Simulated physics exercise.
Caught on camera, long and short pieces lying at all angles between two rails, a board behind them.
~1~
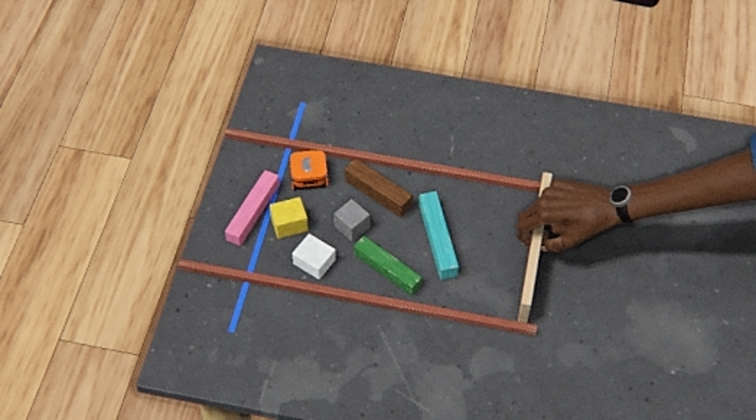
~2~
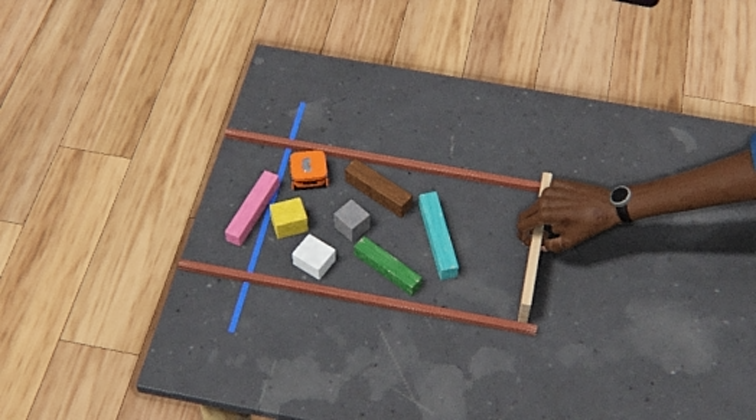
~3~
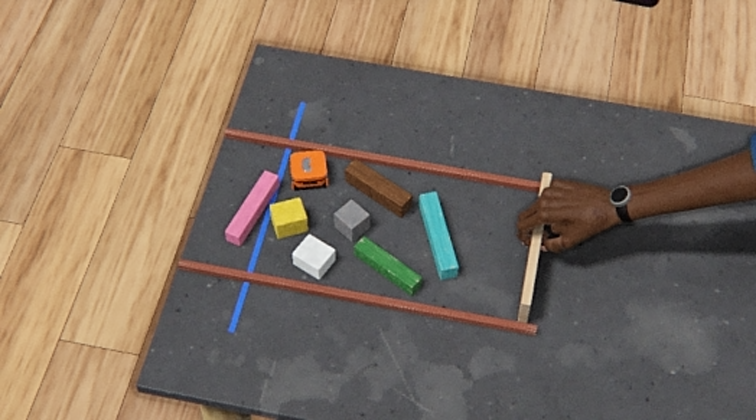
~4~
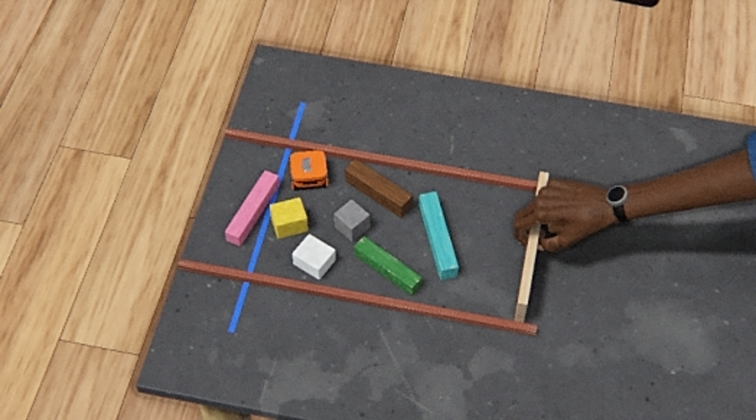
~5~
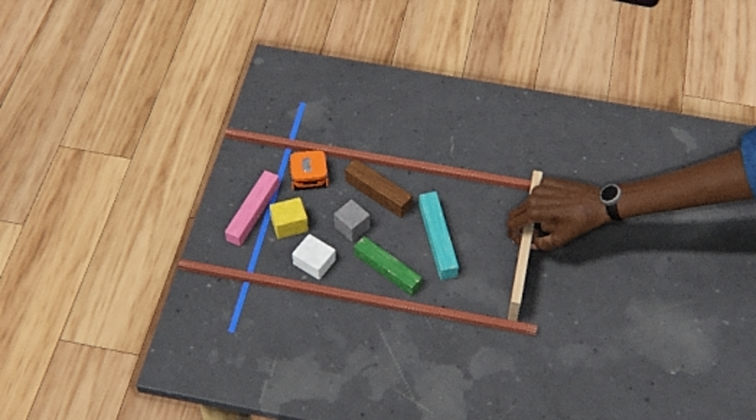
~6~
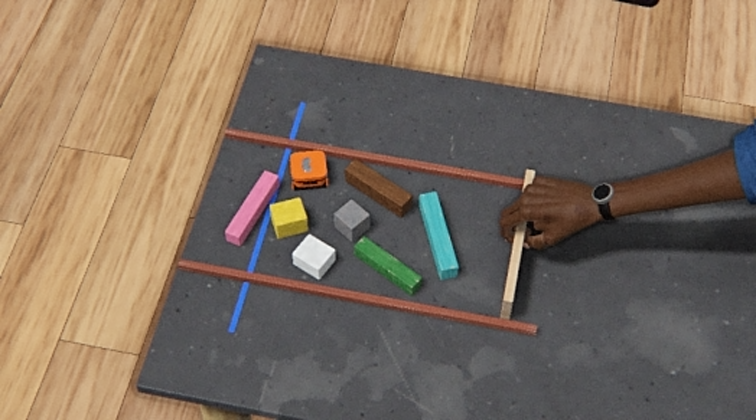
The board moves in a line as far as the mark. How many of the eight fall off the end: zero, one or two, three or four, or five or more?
The number that fall off is one or two.
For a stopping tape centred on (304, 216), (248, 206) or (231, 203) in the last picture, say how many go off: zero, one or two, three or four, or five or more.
Taking them in turn, none; three to four; more than four.
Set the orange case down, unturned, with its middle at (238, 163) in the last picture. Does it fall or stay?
The orange case is lost.
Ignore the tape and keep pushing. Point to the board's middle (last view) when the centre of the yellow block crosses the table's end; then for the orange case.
Its middle is around (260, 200) and around (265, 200).
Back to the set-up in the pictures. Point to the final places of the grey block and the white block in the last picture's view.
First (239, 190), then (206, 250).
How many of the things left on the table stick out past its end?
It comes to 3.
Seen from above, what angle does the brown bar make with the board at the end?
Near 55 degrees.
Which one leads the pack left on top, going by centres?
The orange case.
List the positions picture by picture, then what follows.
In the first picture, pink bar (253, 208); yellow block (289, 218); orange case (309, 171); board (535, 247); tape (270, 210).
In the second picture, yellow block (289, 218); grey block (352, 221).
In the third picture, orange case (309, 171); green bar (388, 266).
In the fourth picture, pink bar (253, 208); turquoise bar (438, 235).
In the fifth picture, yellow block (289, 218); board (526, 245).
In the sixth picture, pink bar (253, 208); yellow block (289, 218); orange case (309, 171); board (518, 244); tape (270, 210).
Soon after, none off yet; pink bar at rest near (253, 208); yellow block at rest near (289, 218); orange case at rest near (309, 171).
In the end, the number that fall off is one or two; gone, pink bar.
